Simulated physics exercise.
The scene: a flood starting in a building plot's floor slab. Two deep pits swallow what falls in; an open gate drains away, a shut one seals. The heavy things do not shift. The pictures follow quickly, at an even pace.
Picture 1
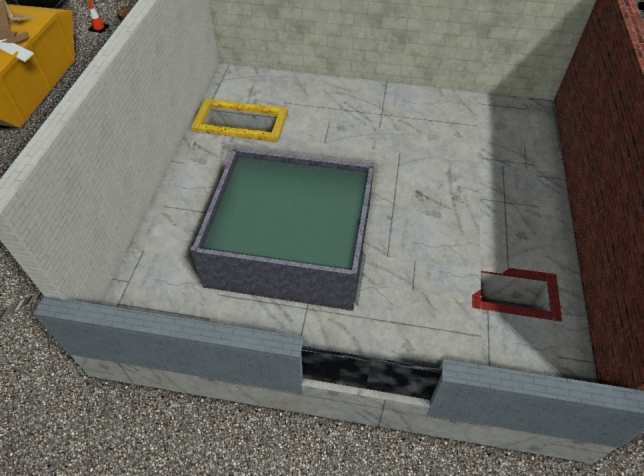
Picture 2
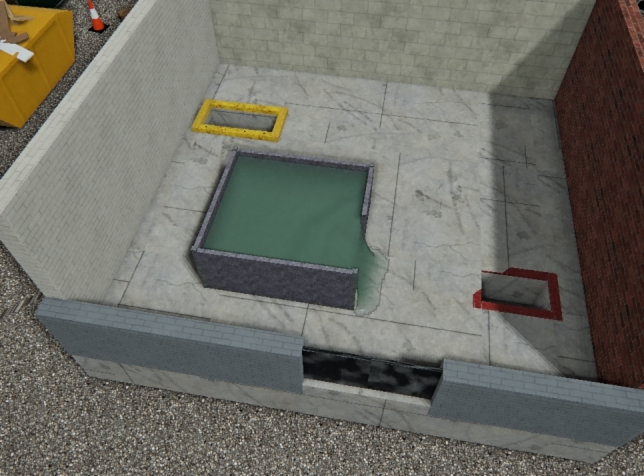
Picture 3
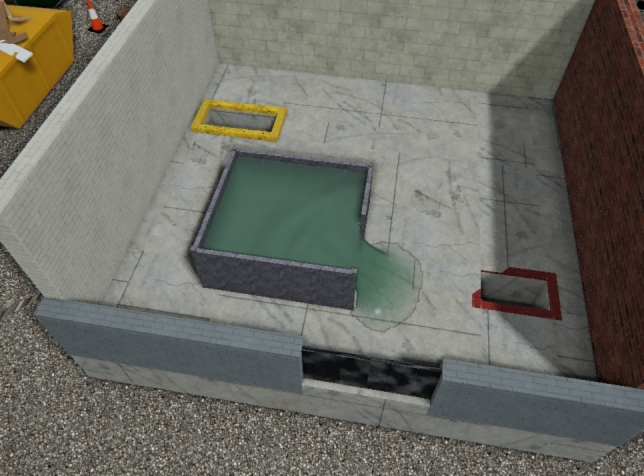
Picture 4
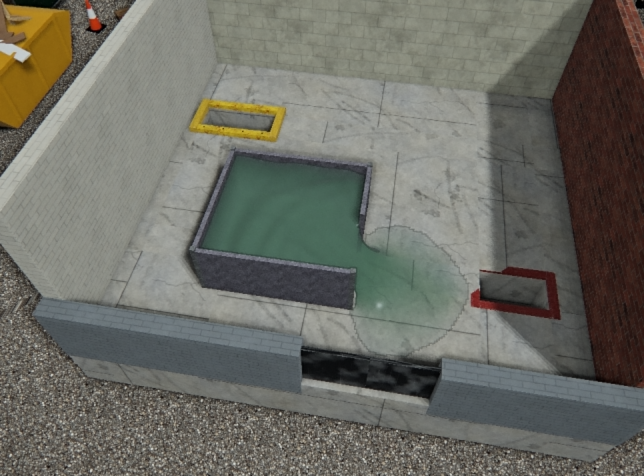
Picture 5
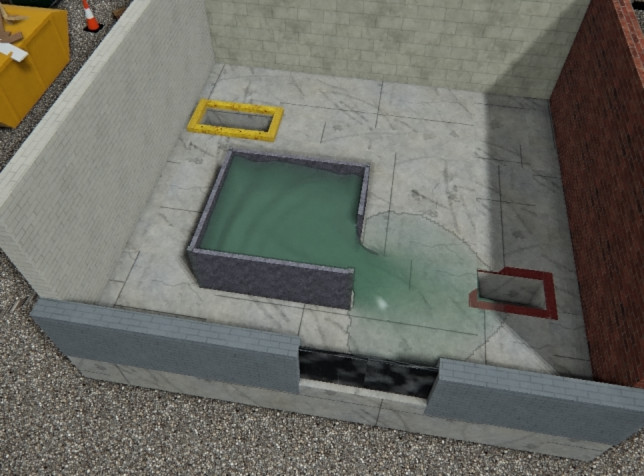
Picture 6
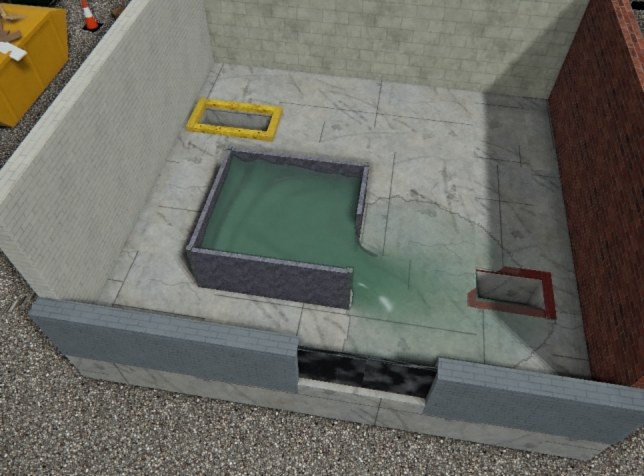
A walled building plot with a pale marble-like floor slab, edged by gravel, is seen from above at an angle. A dark-walled tank of green water stands near the centre, with a yellow-rimmed pit behind to the left, a red-rimmed pit to the right, and a brick-red wall beyond. Water breaks out at the tank's right side and fans across the floor, spreading around the red-rimmed pit, while the view shifts very slightly.
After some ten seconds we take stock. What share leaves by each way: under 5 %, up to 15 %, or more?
The gate takes under 5 %; the red pit takes over 15 %; the yellow pit takes under 5 %.
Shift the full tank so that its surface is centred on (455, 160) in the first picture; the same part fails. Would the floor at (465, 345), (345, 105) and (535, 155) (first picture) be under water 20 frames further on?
In turn: Covered, wet, wet.
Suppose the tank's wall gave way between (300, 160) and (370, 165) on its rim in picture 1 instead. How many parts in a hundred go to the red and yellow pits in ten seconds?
Per cent: Red 15, yellow 4.
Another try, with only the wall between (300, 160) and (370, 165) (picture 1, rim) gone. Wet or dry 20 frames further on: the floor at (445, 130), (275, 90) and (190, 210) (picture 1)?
As listed: Flooded, wet, no water.
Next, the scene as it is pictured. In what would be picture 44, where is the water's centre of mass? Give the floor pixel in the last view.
Near (410, 222).
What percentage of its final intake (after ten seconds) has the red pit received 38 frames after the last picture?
Roughly 75 per cent.
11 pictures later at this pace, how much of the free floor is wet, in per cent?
Close to 30 %.
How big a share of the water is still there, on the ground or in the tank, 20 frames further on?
Roughly 82 per cent.
A moment on, water covers 25 % of the floor; the gate 0 %, the red pit 4 %, the yellow pit 0 %.
Next, water covers 30 % of the floor; the gate 0 %, the red pit 9 %, the yellow pit 0 %.
Then, water covers 35 % of the floor; the gate 0 %, the red pit 19 %, the yellow pit 0 %.
Later, water covers 55 % of the floor; the gate 0 %, the red pit 32 %, the yellow pit 0 %.
In the end, water covers 95 % of the floor; the gate 0 %, the red pit 44 %, the yellow pit 0 %.
